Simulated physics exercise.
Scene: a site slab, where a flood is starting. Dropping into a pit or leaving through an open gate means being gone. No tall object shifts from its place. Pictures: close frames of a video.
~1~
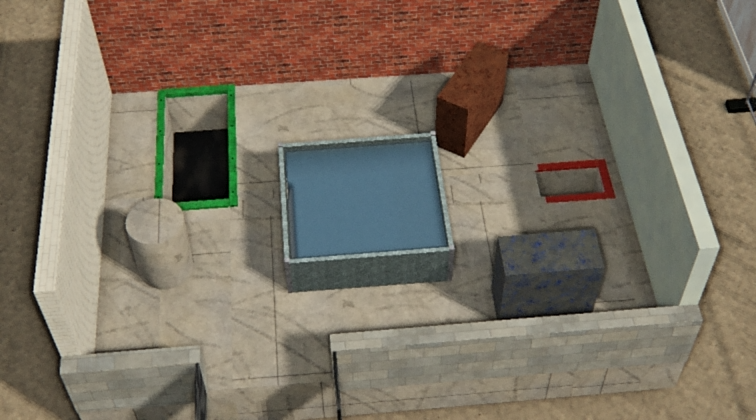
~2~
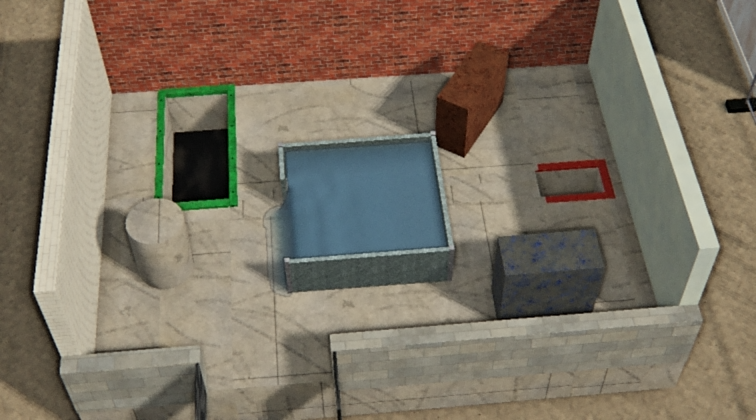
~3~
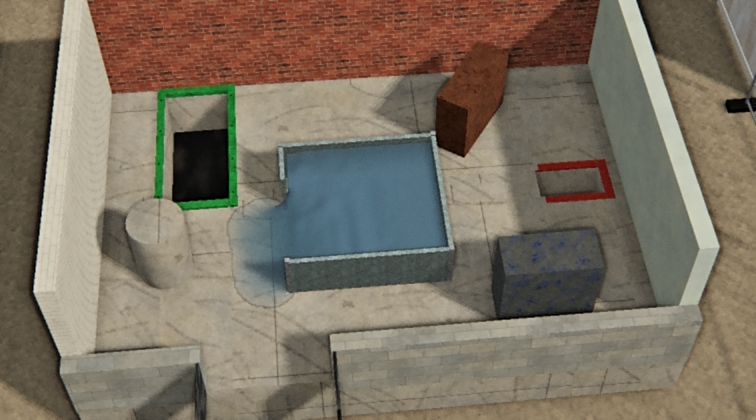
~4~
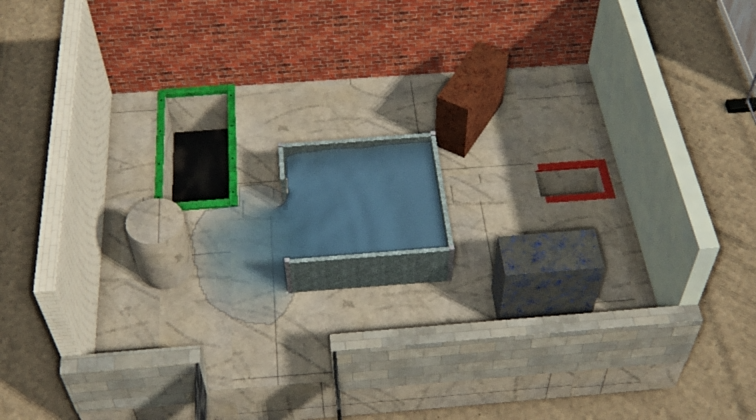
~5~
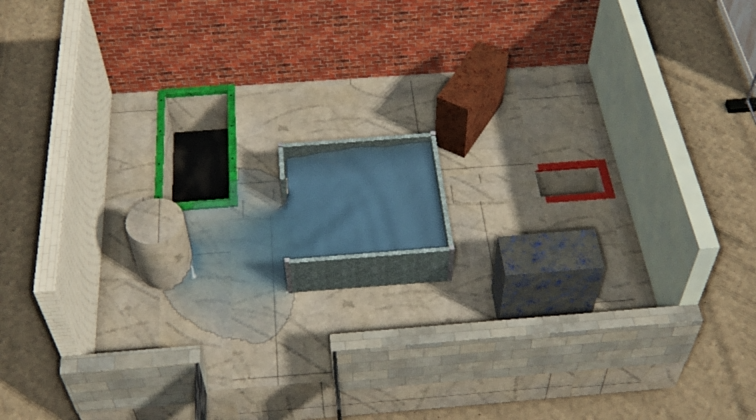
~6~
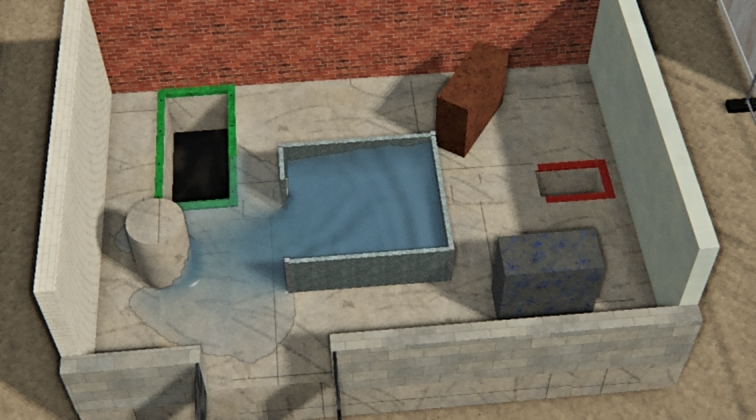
A walled concrete site slab, backed by a red brick wall, is seen from high above by a still camera. A blue water tank stands in the middle, with a green-edged dark pit and pale cylinder to its left, and a rust-brown block, red-edged opening and blue-flecked grey block to its right. Water pours from the tank's left side, spreads leftward across the floor and reaches around the cylinder's base.
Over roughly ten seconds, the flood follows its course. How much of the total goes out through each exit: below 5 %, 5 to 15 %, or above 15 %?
In the end the gate ends up with a large portion - topping fifteen per cent; the green pit ends up with a large portion - topping fifteen per cent; the red pit ends up with a tiny portion - beneath five per cent.
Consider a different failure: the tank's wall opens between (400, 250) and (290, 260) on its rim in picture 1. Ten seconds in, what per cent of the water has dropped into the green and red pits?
Per cent: Green 2, red 12.
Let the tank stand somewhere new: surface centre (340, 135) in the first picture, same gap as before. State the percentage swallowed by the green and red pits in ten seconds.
Shares - green: 50 in a hundred; red: 0 in a hundred.
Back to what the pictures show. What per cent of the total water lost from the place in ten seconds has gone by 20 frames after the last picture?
Around 25 per cent.
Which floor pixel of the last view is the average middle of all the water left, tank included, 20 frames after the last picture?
Roughly (256, 248) in the last picture.
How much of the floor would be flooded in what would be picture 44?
About 45 %.
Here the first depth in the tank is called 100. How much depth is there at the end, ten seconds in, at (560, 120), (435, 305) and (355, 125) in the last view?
0, 2 and 2 per cent, roughly.
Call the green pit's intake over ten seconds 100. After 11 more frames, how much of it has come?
Around 10 %.
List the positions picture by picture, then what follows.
In the first frame, the open tank at (363, 199) is whole and still.
In the second frame, water pours out at (289, 241) and has run to (275, 210).
In the third frame, water pours out at (289, 242) and has run to (241, 213).
In the fourth frame, water pours out at (290, 242) and has run to (199, 233).
In the fifth frame, the front is at a hidden place, out from the gap at (289, 242).
In the sixth frame, water pours out at (289, 242) and has run to (121, 238).
A moment on, water covers 25 % of the floor; the gate 0 %, the green pit 1 %, the red pit 0 %.
Next, water covers 25 % of the floor; the gate 1 %, the green pit 5 %, the red pit 0 %.
Then, water covers 35 % of the floor; the gate 3 %, the green pit 11 %, the red pit 0 %.
Later, water covers 45 % of the floor; the gate 12 %, the green pit 26 %, the red pit 0 %.
In the end, water covers 55 % of the floor; the gate 20 %, the green pit 36 %, the red pit 0 %.
